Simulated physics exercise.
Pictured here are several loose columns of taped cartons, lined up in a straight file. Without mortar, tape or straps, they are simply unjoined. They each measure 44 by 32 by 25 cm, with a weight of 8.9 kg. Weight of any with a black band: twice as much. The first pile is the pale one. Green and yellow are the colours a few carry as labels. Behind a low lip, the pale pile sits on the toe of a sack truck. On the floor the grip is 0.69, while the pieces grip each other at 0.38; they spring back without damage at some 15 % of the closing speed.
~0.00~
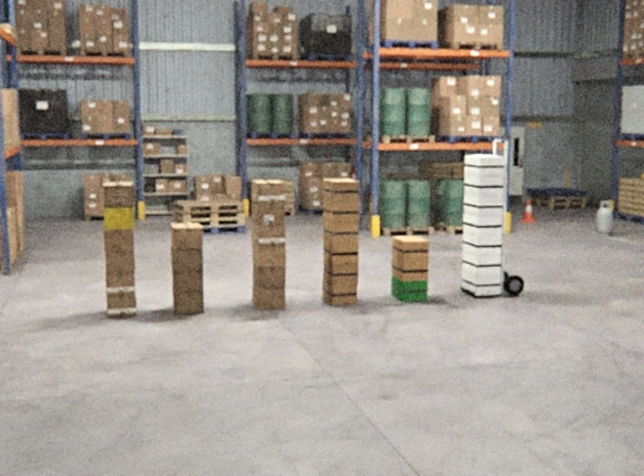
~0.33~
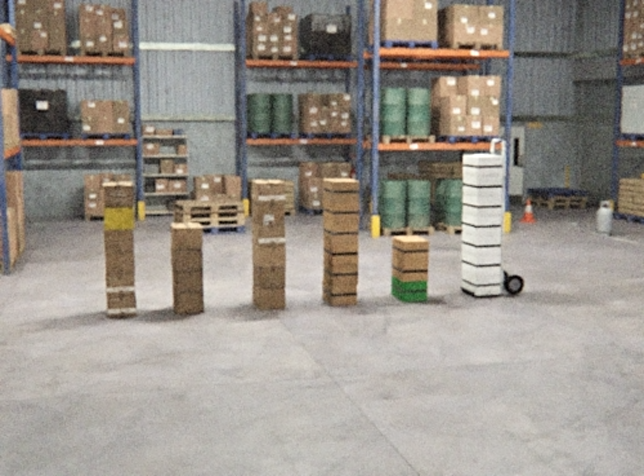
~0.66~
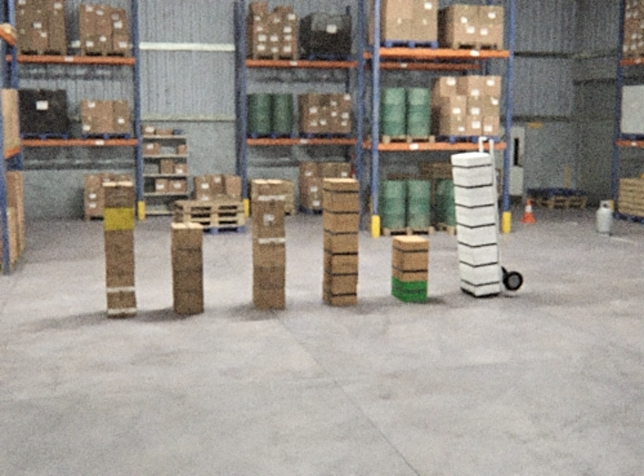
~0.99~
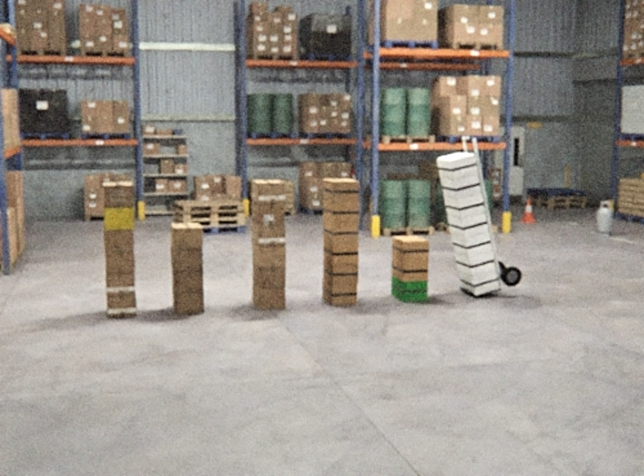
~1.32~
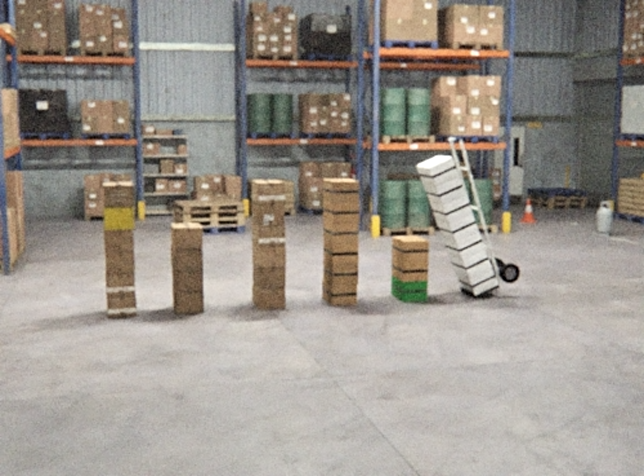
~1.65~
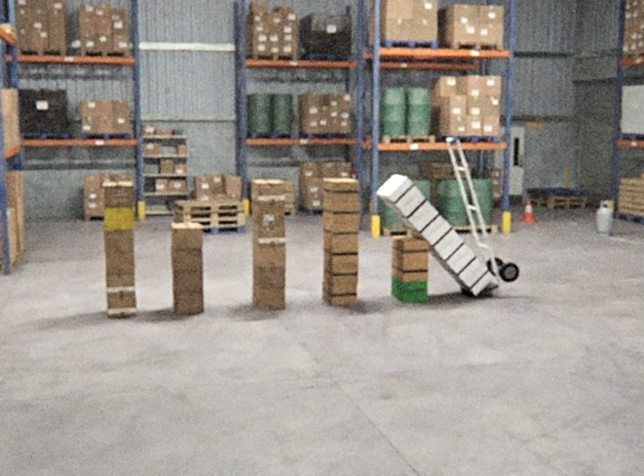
White carton stack on a sack truck tilting left, then leaning away from its frame over a shorter green-based stack in a warehouse.
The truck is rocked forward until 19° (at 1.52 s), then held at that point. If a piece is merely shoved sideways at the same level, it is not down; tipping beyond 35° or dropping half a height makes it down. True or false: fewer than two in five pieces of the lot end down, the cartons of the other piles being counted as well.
True.
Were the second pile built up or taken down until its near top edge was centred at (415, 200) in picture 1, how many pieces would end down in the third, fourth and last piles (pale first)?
Counts down - third: 6; fourth: 6; last: 5.
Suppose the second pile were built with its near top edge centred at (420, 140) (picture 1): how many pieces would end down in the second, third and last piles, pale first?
Counts down - second: 8; third: 6; last: 6.
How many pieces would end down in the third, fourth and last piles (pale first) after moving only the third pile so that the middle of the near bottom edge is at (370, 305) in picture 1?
Then, pile by pile: Third 6, fourth 5, last 5.
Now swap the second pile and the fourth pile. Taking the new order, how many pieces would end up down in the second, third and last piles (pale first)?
After the swap, the second pile would have 6 down, the third 6 and the last 0.
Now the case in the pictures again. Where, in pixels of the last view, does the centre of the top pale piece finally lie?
Around (369, 270).
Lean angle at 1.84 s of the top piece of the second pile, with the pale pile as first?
It tilts close to 0 degrees.
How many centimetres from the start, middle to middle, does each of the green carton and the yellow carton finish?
For green it's roughly 0 cm, and for yellow it's roughly 0 cm.
By 1.84 s, 7 of the pale pile down; none of the 25 other cartons down, 2 disturbed.
By 2.26 s, 7 of the pale pile down; none of the 25 other cartons down, 7 disturbed.
When it is over (4.3 s), 7 of the pale pile down; none of the 25 other cartons down, 6 disturbed; green carton unmoved; yellow carton unmoved. That is 0 per cent. In pixels of the last frame, middles, green carton near (408, 288), yellow carton near (119, 217).
